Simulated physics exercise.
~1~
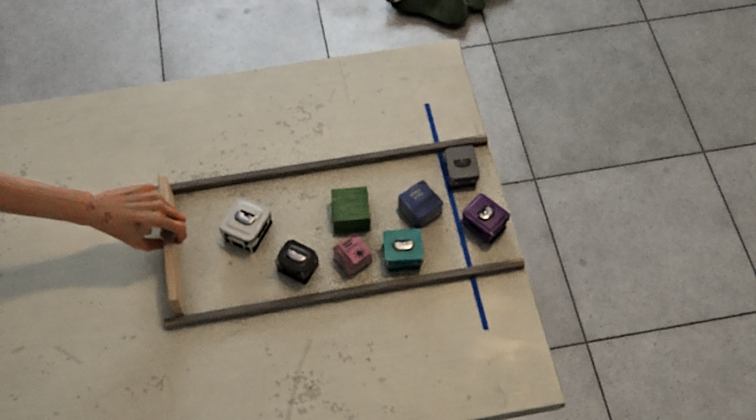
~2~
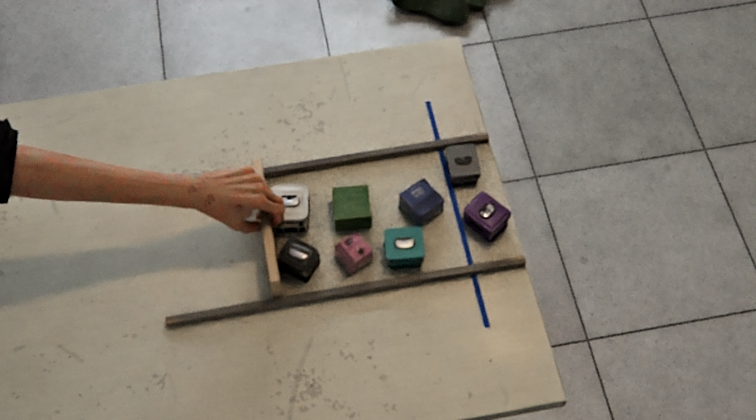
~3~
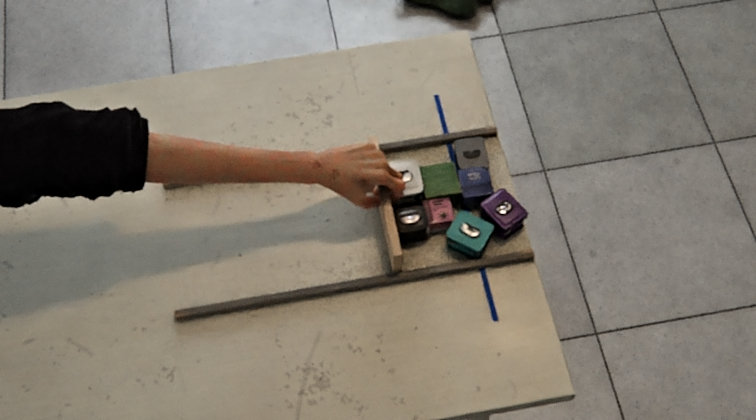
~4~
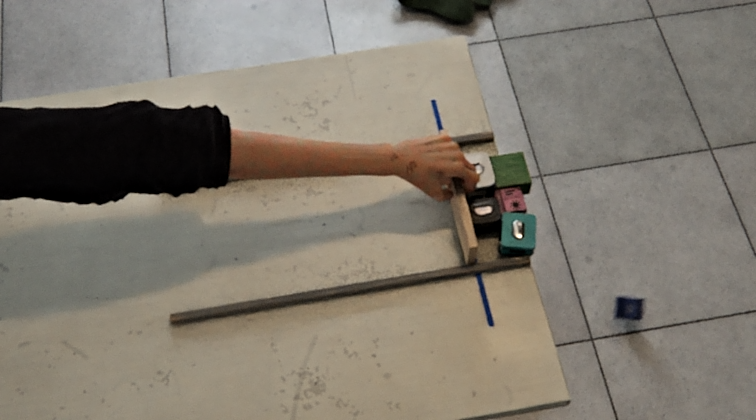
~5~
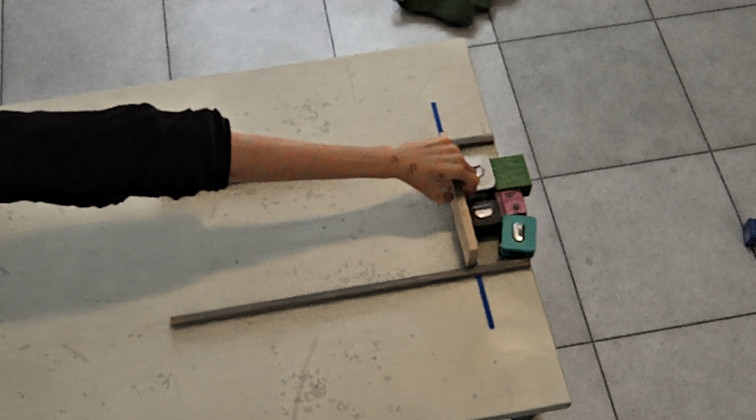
A wooden board, pushed by a hand, slides right between two rails toward a blue tape line, gathering eight small boxes and cases ahead of it. The blue box, grey case and purple case go off the table's edge, while the others stay bunched against the stopped board.
